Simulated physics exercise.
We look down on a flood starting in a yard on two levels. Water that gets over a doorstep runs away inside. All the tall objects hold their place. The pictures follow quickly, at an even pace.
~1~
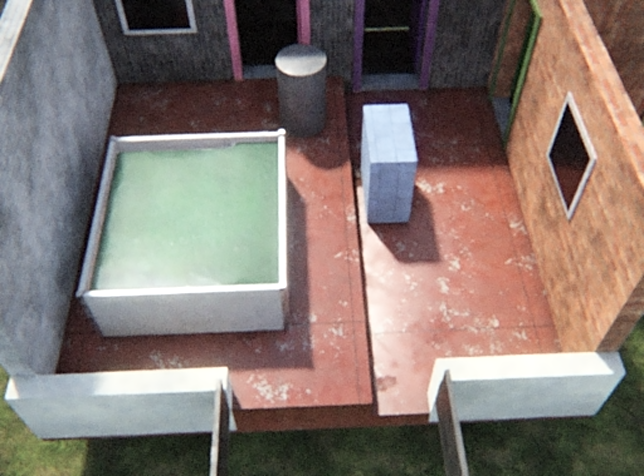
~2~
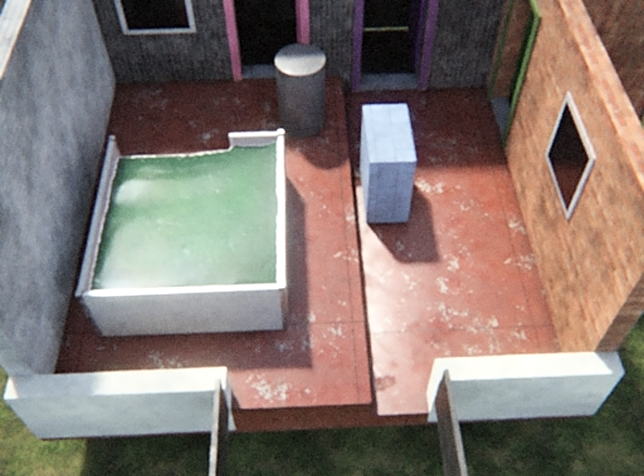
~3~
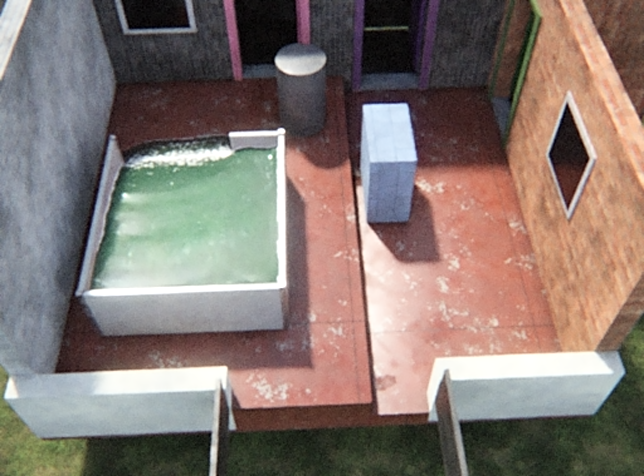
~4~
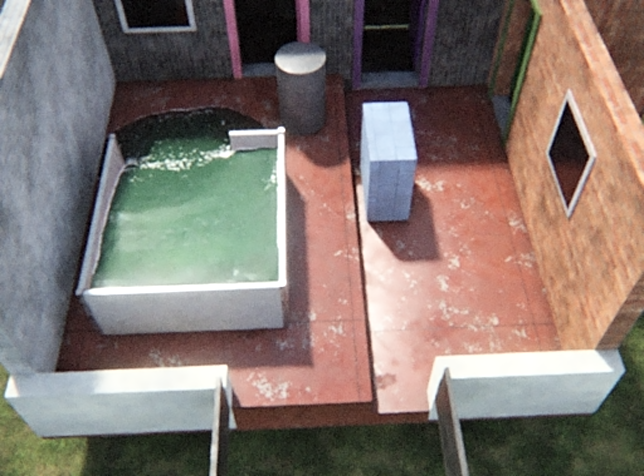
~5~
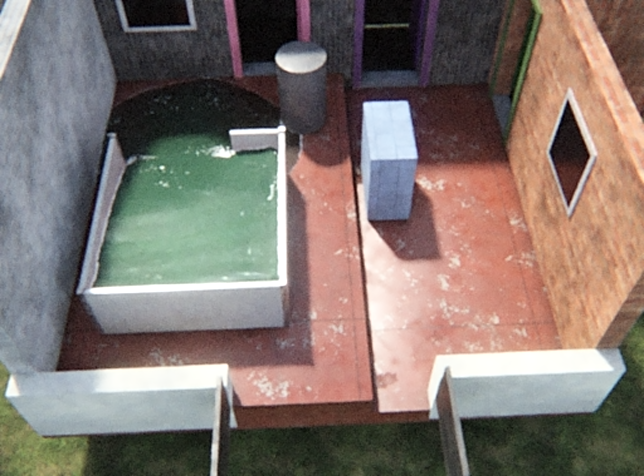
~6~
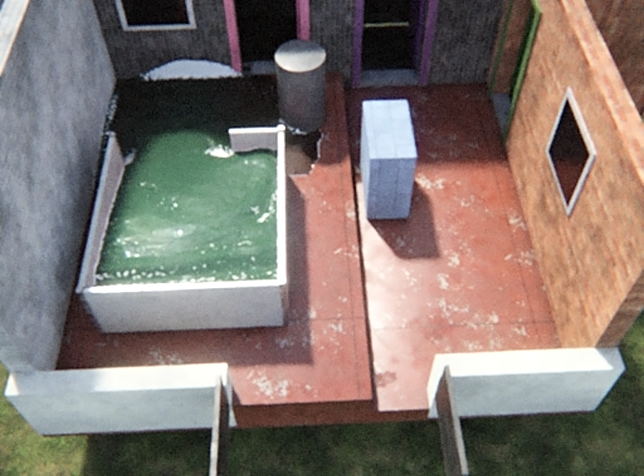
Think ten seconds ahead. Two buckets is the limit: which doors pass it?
The green door lets in a lot; the purple door admits no more than that; the pink door lets in a lot.
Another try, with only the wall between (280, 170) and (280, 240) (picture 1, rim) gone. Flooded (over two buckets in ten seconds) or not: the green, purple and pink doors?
The green door takes more, the purple door floods, the pink door holds.
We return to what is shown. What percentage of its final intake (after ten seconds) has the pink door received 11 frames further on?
Near 30 in a hundred.
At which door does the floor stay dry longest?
The green-painted one.
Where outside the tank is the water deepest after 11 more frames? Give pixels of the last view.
Near (162, 108).
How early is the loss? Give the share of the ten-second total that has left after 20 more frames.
I make it 35 per cent.
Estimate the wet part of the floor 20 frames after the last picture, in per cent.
About 55 per cent.
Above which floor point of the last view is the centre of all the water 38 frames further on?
I would point to (266, 195).
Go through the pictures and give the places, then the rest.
Still water in the open tank at (192, 211), in the first picture.
Water pours out on the open tank's far side and has run to a hidden place, in the second picture.
Water pours out on the open tank's far side and has run to a hidden place, in the third picture.
The front is at (220, 111), out from the gap on the open tank's far side, in the fourth picture.
The front is at (215, 83), out from the gap on the open tank's far side, in the fifth picture.
The front is at (263, 75), out from the gap on the open tank's far side, in the sixth picture.
A moment on, water covers 25 % of the floor; the green door not reached, the purple door not reached, the pink door over two buckets in.
Next, water covers 30 % of the floor; the green door not reached, the purple door wet at the sill, nothing in, the pink door far over two buckets in.
Then, water covers 55 % of the floor; the green door over two buckets in, the purple door wet at the sill, nothing in, the pink door far over two buckets in.
Later, water covers 90 % of the floor; the green door far over two buckets in, the purple door wet at the sill, nothing in, the pink door far over two buckets in.
In the end, water covers 95 % of the floor; the green door far over two buckets in, the purple door wet at the sill, nothing in, the pink door far over two buckets in.
